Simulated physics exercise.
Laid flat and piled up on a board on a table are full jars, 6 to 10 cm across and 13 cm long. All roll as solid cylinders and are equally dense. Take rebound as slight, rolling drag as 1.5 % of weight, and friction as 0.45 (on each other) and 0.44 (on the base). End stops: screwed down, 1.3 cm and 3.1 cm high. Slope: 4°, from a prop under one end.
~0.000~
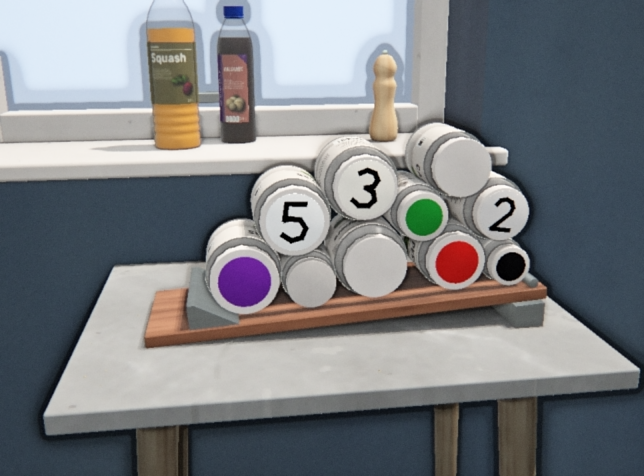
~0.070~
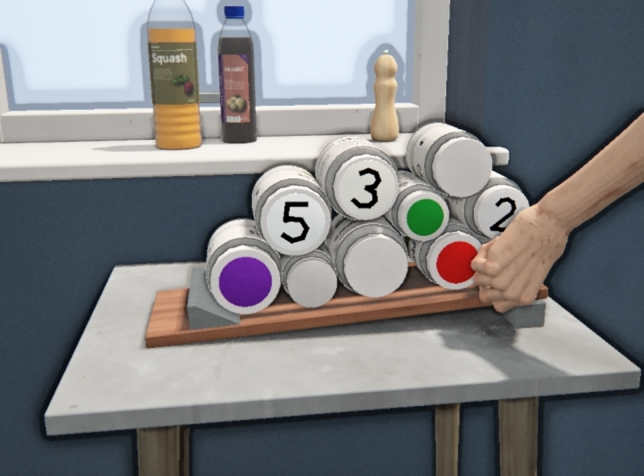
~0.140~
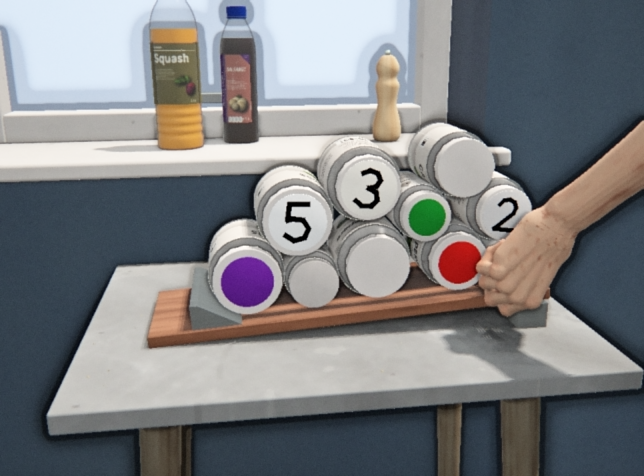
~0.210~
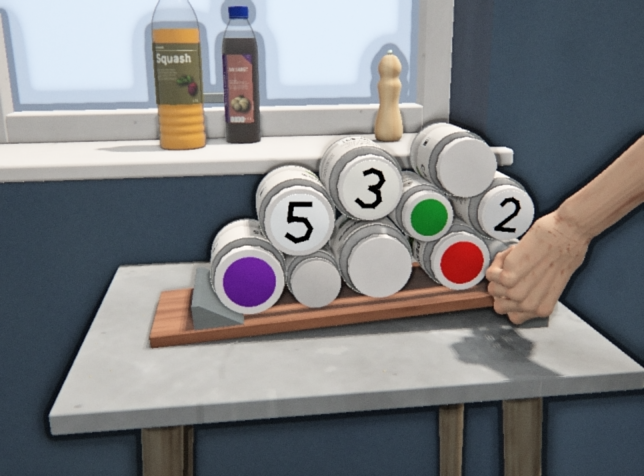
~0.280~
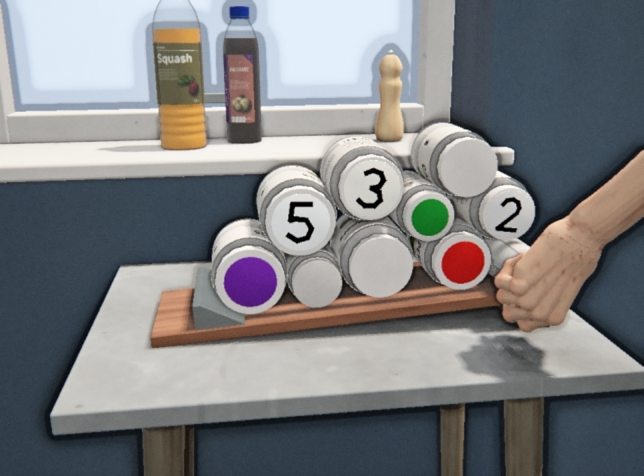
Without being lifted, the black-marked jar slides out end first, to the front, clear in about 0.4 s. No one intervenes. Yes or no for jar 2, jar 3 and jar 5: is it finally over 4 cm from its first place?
No. 2: Yes; no. 3: No; no. 5: No.
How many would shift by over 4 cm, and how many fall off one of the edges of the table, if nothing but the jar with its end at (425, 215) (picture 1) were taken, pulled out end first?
1, then 0.
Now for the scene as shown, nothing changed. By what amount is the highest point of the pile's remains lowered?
Roughly 2 cm.
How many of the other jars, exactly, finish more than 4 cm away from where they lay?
The number comes to 2.
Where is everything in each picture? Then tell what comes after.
In the first picture, 10 jars, 5 on the base, highest (463, 168); no. 2 (503, 214), no. 3 (366, 189), no. 5 (295, 222), purple (245, 282), red (457, 262), black (511, 267), green (424, 217); left wedge (3.1 cm) (191, 306); right round bar (1.3 cm) (534, 279); right end propped up; table edges (71, 354) and (580, 321).
In the second picture, the black-marked jar has not moved yet, hidden; the rest still.
In the third picture, the black-marked jar is 1.1 cm out, hidden; the rest still.
In the fourth picture, the black-marked jar is 3.6 cm out, hidden; the rest still; bottom ones (250, 282) (317, 285) (381, 268) (462, 263) hidden.
In the fifth picture, the black-marked jar is 6 cm out, hidden; the rest still; no. 2 (509, 214), no. 3 (372, 189), no. 5 (301, 223).
After 0.55 s, 0 now displaced over 4 cm; no. 2 1.2 cm right and 1.1 cm down; no. 3 in place; no. 5 in place.
After 0.63 s, 2 now displaced over 4 cm; no. 2 4 cm right and 4.1 cm down; no. 3 0.5 cm right and 0.6 cm down; no. 5 in place.
After 0.81 s, 2 now displaced over 4 cm; no. 2 10 cm right and 8 cm down; no. 3 0.7 cm down; no. 5 in place.
After 0.94 s, 2 now displaced over 4 cm; 1 off the right edge of the table; no. 2 19 cm right and 17 cm down; no. 3 0.7 cm down; no. 5 in place.
All still by 1.3 s, 2 moved over 4 cm; 2 off the right edge of the table; no. 2 fallen off to the right; no. 3 0.7 cm down; no. 5 in place; top of the pile 23 cm high, from 25 cm.
